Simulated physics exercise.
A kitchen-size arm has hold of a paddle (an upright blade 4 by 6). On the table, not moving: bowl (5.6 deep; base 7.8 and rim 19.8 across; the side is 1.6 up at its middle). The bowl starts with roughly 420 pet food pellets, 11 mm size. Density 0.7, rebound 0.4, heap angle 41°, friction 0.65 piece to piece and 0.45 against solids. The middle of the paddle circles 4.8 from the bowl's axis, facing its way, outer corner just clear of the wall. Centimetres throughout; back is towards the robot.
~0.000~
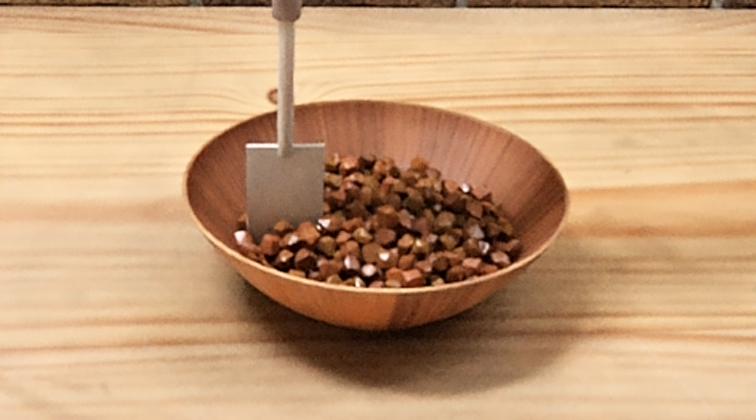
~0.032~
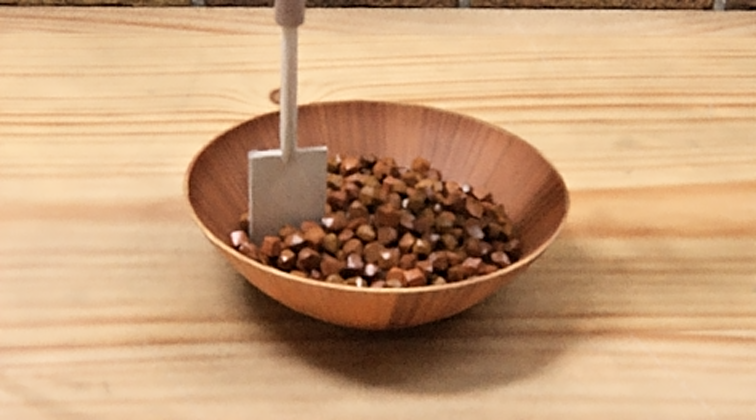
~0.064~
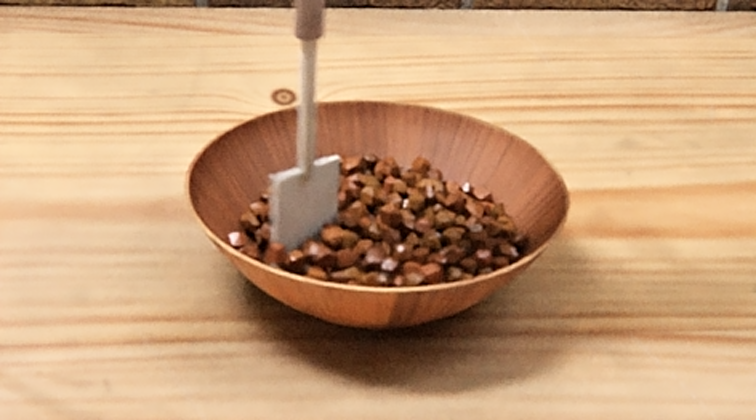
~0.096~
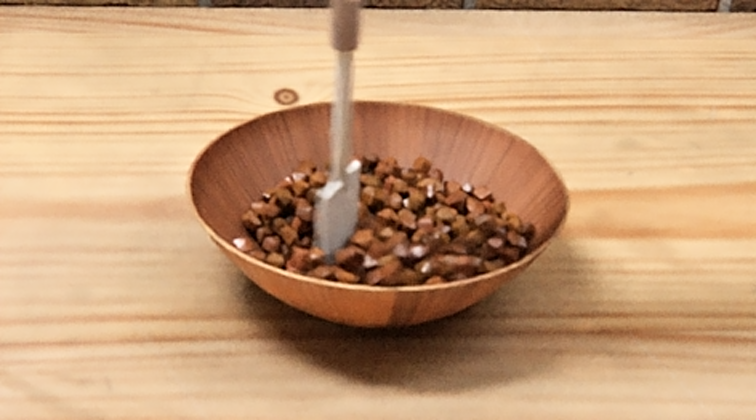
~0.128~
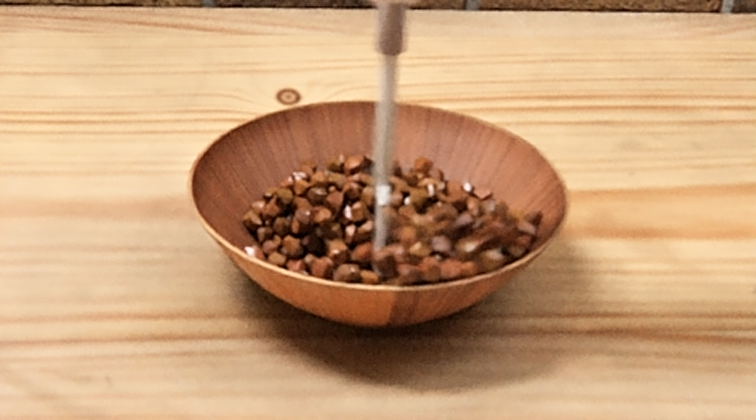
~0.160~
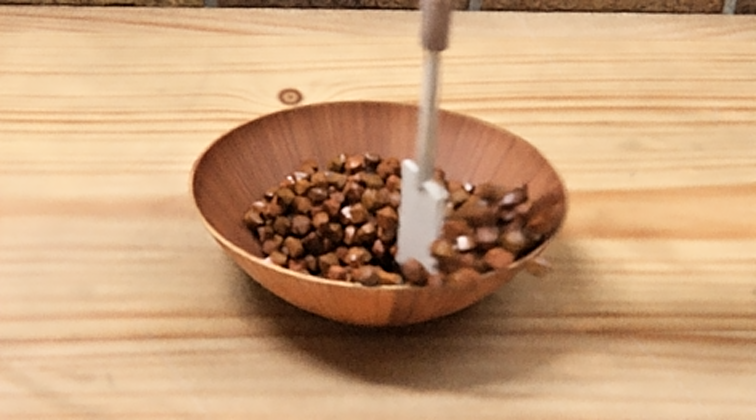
A paddle swept from left to right through brown pellets in a wooden bowl on a table, turning as it moved and pushing them up against the right side while the bowl stayed put.
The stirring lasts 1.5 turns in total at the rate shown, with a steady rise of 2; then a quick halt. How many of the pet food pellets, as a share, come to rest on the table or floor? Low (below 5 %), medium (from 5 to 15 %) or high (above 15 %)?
On the table or floor the share is high, above 15 %.
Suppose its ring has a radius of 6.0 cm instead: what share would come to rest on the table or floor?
Then about 10 per cent.
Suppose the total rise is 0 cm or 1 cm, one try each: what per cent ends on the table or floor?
About 45 and 35 per cent.
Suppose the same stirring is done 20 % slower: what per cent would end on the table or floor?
In that case some 20 per cent.
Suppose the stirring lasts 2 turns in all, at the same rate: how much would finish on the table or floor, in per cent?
It would be near 30 per cent.
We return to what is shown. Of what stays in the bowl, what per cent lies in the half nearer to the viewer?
About 55 per cent.
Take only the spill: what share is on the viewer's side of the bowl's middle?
Some 40 per cent.
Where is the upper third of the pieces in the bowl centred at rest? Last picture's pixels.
At about (384, 233).
After 0.37 s, 276° round, highest piece 8 above the table; 343 in the bowl, 45 on the table or floor, 29 in flight or on the tool.
After 0.58 s, 81° round, highest piece 7 above the table; 321 in the bowl, 90 on the table or floor, 6 in flight or on the tool.
After 0.88 s, 180° round, highest piece 5 above the table; 316 in the bowl, 101 on the table or floor.
After 1.58 s, 180° round, highest piece 5 above the table; 316 in the bowl, 101 on the table or floor.
In the end, 316 in the bowl, 101 on the table or floor. That is 24 % on the table or floor.
